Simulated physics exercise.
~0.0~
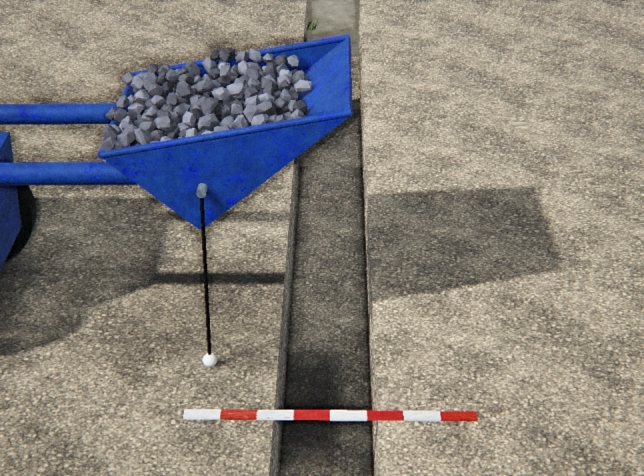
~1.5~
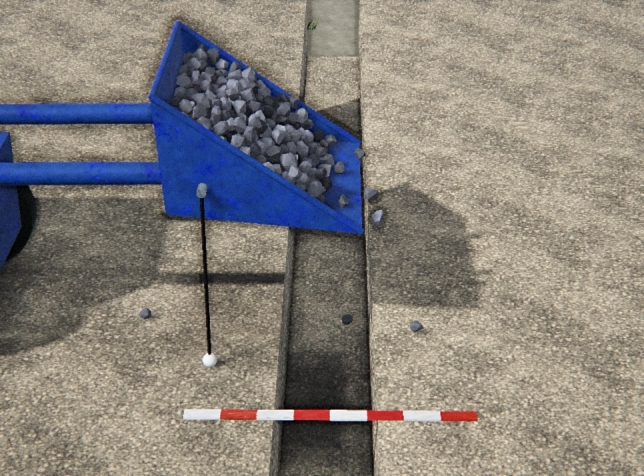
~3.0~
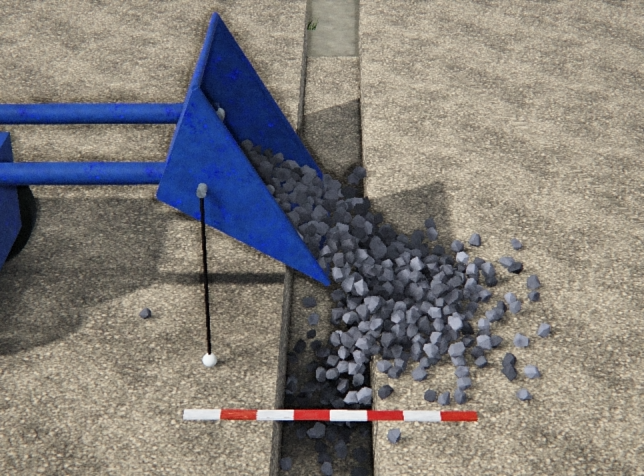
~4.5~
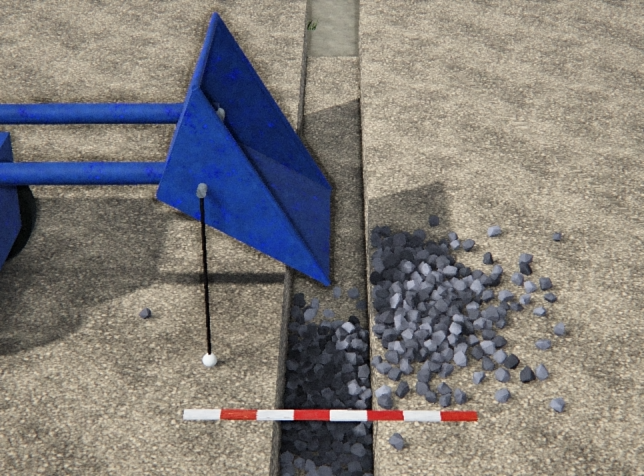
A blue loader bucket heaped with grey crushed stones hangs at the upper left, held by two blue arms over sandy, gritty ground, seen from above at an angle. A narrow straight-sided trench runs down the middle, with a red and white striped staff across it and a black rod ending in a white ball below the bucket. The bucket tips to the right, and a few stones drop ahead of the rest. It tips further, and the load pours over its lip. The bucket ends tilted and empty, with about half the stones in the trench and nearly all the others scattered beyond it.
